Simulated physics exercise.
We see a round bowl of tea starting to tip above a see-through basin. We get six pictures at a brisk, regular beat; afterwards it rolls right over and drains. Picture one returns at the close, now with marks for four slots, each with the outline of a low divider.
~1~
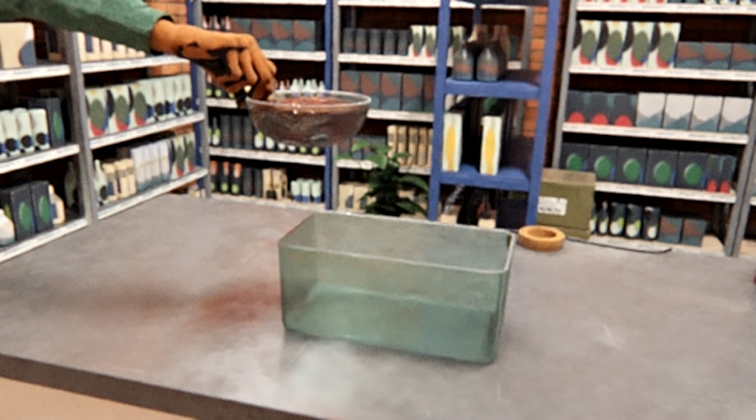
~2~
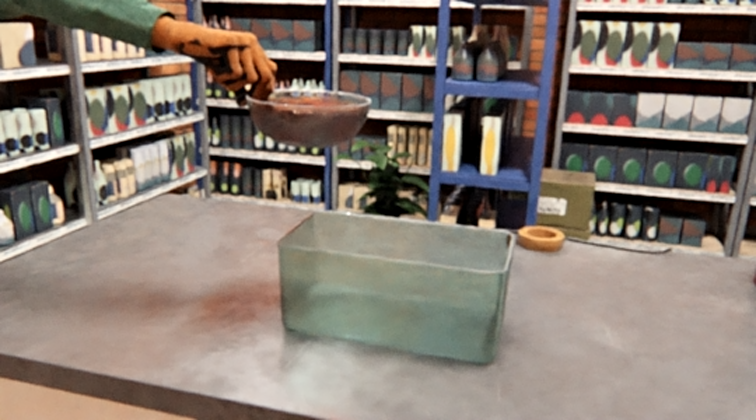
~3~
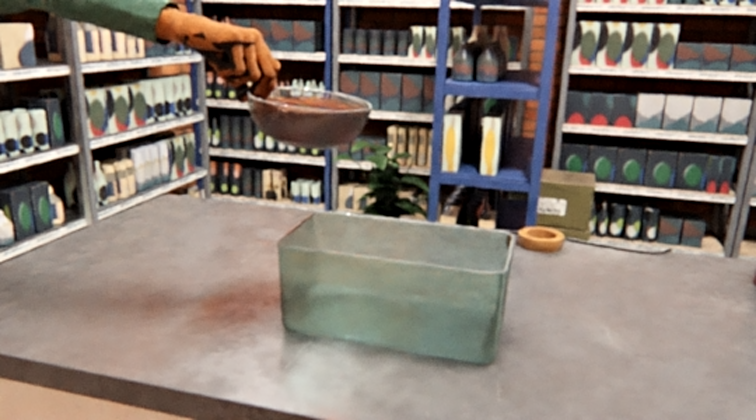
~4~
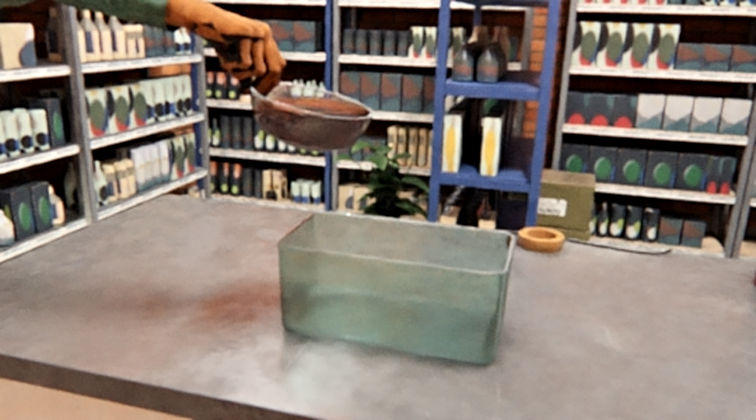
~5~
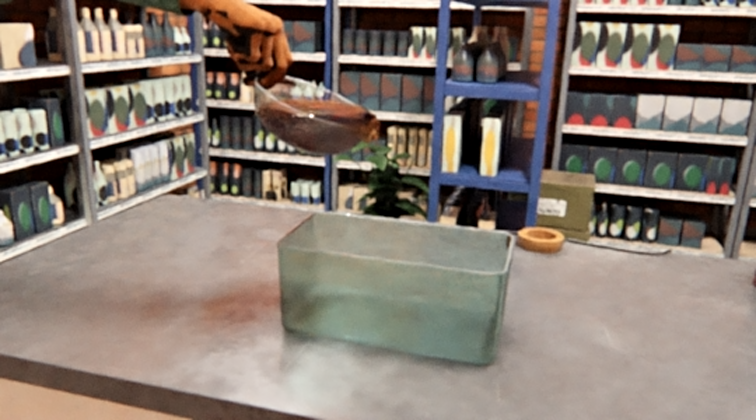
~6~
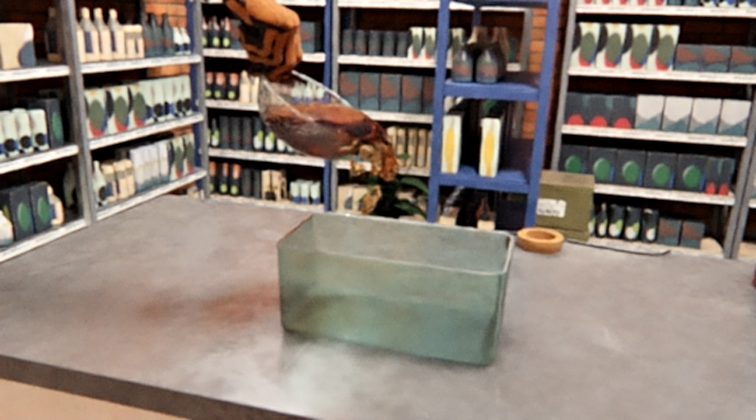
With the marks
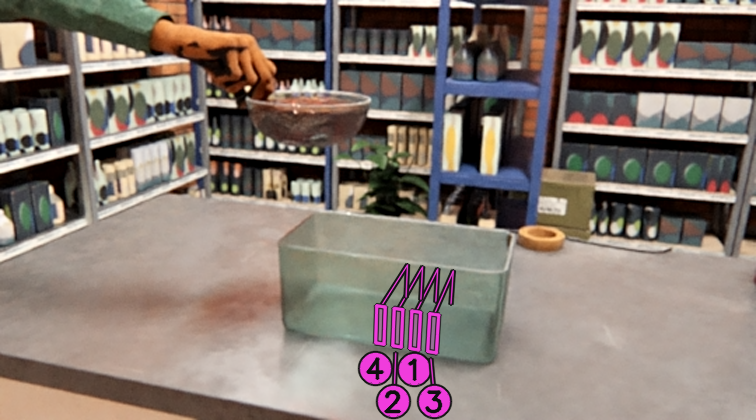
A round bowl of tea tips to the right above a clear basin, and tea pours over its lip.
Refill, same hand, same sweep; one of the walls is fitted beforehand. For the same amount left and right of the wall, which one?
2.
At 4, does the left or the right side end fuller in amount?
More ends on the right.
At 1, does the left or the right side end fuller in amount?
The left one.
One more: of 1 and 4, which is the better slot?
It is 4.
In magenta, 1 at (413, 355); 2 at (395, 352); 3 at (430, 358); 4 at (378, 350).
For slot 1, about 81 % ends left of the wall and 18 % right of it.
For slot 2, about 49 % ends left of the wall and 51 % right of it.
For slot 3, about 96 % ends left of the wall and 3 % right of it.
For slot 4, about 28 % ends left of the wall and 72 % right of it.
